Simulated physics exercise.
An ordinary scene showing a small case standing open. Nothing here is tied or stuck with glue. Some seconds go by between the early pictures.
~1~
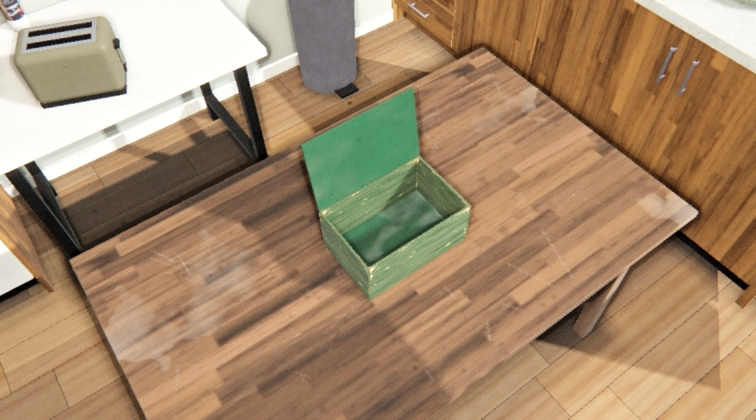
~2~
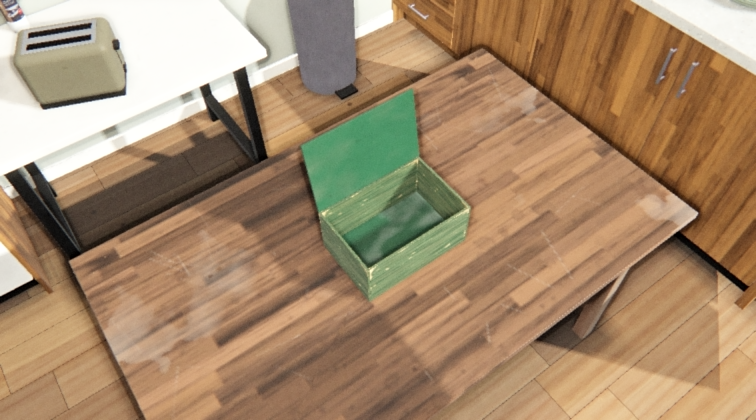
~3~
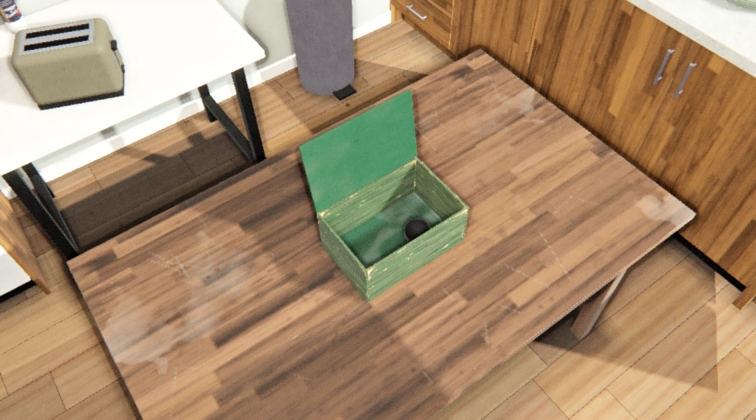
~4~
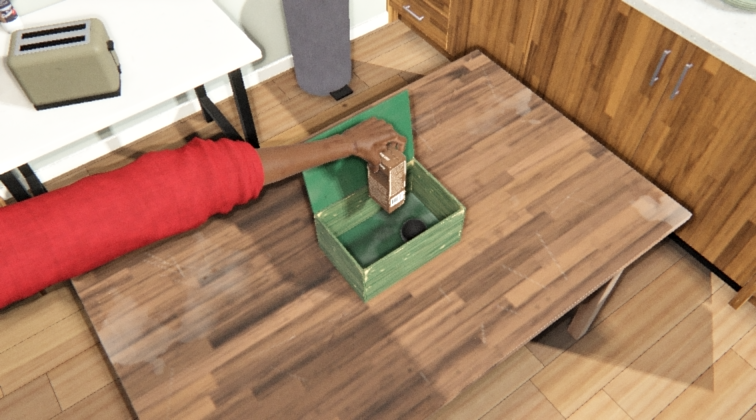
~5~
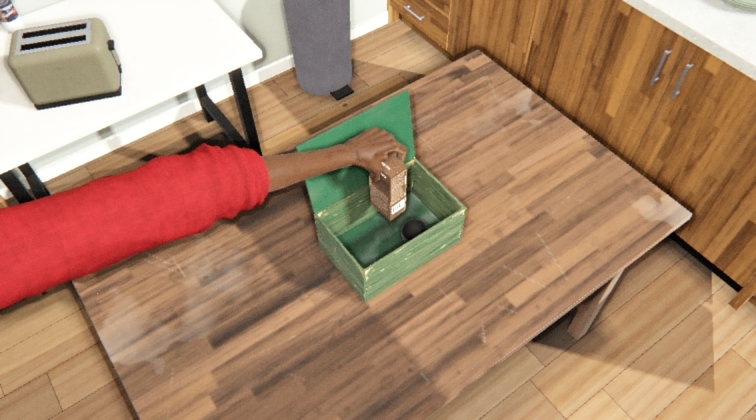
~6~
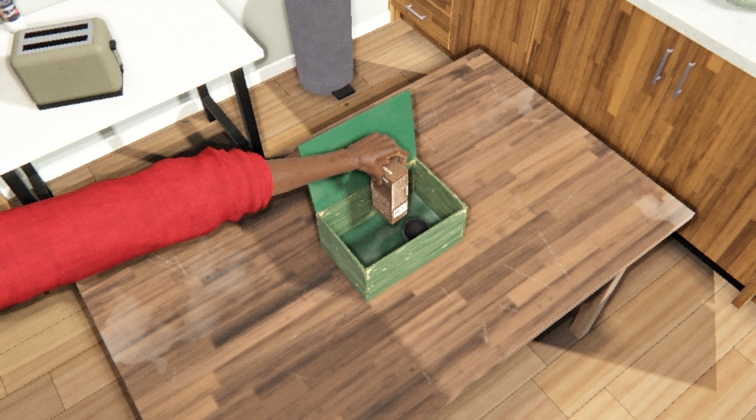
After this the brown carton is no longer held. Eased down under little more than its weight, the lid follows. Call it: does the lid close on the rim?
My call is that it fails to close.
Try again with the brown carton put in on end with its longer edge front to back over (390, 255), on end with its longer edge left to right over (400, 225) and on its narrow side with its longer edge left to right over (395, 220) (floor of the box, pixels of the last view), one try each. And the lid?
Well, first time it won't go down, second time it won't go down, and third time it goes down fine.
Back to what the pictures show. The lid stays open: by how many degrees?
Measured angle - around 60°.
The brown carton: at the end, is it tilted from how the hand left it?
Simply put, the brown carton remains unturned.
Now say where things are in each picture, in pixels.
In the first picture, the last thing is not in view yet.
In the second picture, the last thing is not in view yet.
In the third picture, the last thing is not in view yet.
The fourth picture shows coming down; brown carton (386, 177).
The fifth picture shows coming down; brown carton (388, 185).
The sixth picture shows in place under the hand; brown carton (389, 190).
Then, 0.40 s on from there, brown carton shifted about its own width near (389, 207).
Then, 1.40 s on from there, lid 79° above the rim; brown carton shifted about its own width near (389, 207).
In the end, lid 62° above the rim; moved from the start, brown carton; black ball unmoved. At the end, from the last picture's camera, brown carton near (390, 207).
